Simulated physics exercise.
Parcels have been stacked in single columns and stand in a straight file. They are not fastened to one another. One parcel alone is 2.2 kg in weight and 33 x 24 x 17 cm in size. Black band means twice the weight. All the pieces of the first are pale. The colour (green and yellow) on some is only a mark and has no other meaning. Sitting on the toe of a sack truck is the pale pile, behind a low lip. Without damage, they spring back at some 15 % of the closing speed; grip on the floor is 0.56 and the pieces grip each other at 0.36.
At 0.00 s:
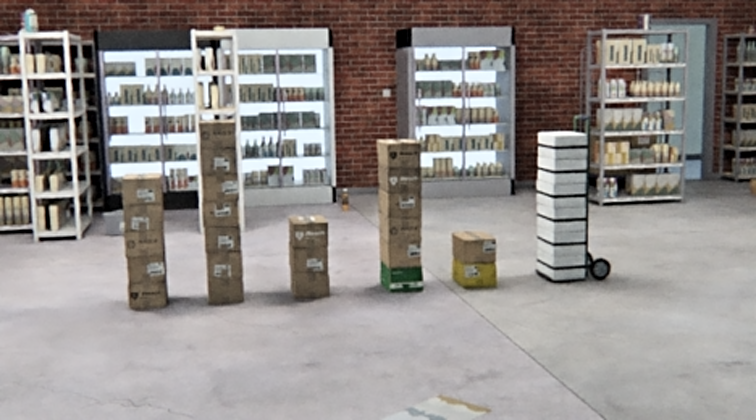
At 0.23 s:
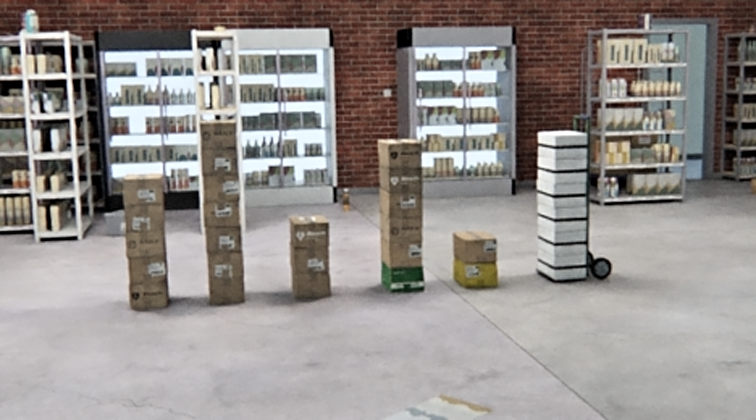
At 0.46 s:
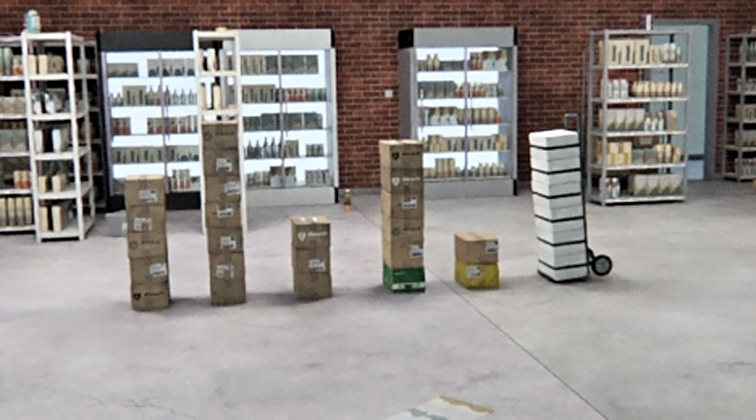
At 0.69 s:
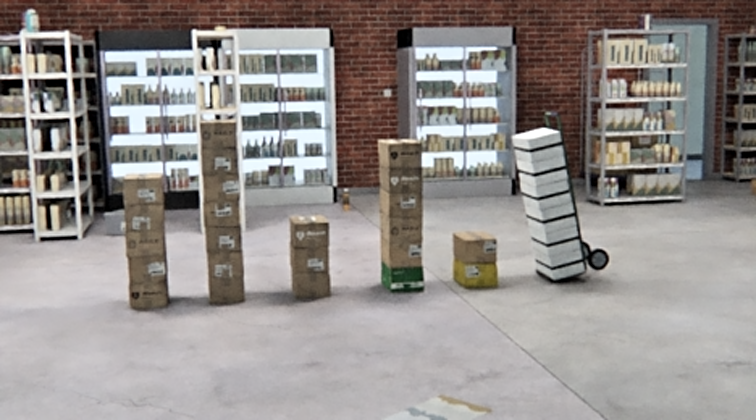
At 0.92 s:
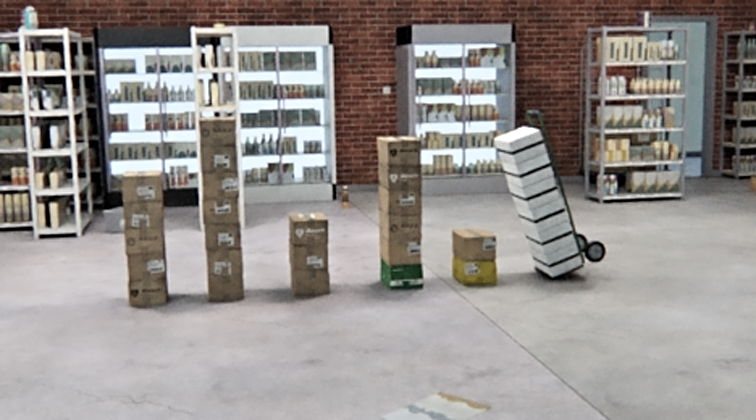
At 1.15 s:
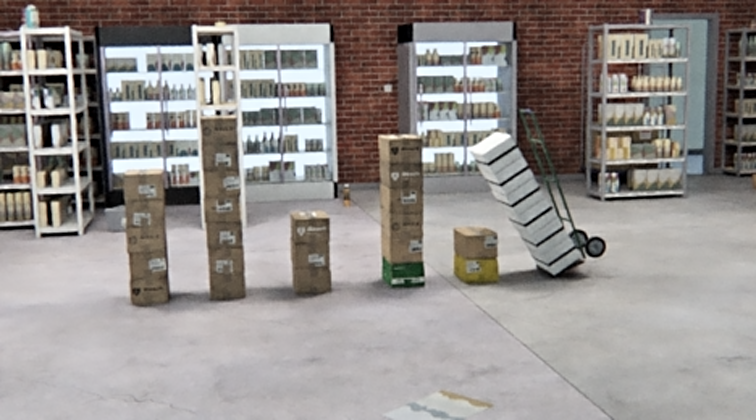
The sack truck carrying the pale stack of parcels stands upright at the right end of a row of box columns, then begins tilting to the left. It leans steadily further, and the pale parcels come to lean more steeply than its frame, separating from it toward the top, while the brown, green and yellow boxes stay still.
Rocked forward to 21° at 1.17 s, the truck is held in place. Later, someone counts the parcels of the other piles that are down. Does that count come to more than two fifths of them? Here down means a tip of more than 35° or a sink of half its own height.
No.
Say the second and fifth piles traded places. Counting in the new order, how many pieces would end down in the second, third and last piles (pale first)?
Down per pile: Second 6, third 6, last 0.
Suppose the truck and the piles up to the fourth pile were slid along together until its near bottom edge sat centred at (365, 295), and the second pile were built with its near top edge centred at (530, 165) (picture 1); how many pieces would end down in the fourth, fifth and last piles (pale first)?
Pile by pile that makes fourth 2, fifth 0, last 0.
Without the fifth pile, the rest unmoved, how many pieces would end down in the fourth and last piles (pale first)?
Down count - fourth 0, last 0.
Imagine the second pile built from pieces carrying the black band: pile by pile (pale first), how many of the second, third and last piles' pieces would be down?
Down per pile - second: 0, third: 4, last: 0.
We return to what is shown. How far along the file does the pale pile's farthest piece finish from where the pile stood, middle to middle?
I'd put it at close to 100 cm.
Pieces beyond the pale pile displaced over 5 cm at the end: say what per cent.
The shifted ones make up 35 per cent.
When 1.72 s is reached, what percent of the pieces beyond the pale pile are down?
0 per cent.
Around 1.32 s, 6 of the pale pile down; none of the 23 other parcels down.
Around 1.72 s, 6 of the pale pile down; none of the 23 other parcels down, 7 disturbed; green parcel tipped 4°.
Around 3.56 s, 6 of the pale pile down; 4 of the 23 other parcels down.
Finally (4.8 s), 6 of the pale pile down; 4 of the 23 other parcels down; yellow parcel unmoved; green parcel unmoved. That is 17 per cent. Seen by the last camera, middles, yellow parcel near (475, 266), green parcel near (402, 270).
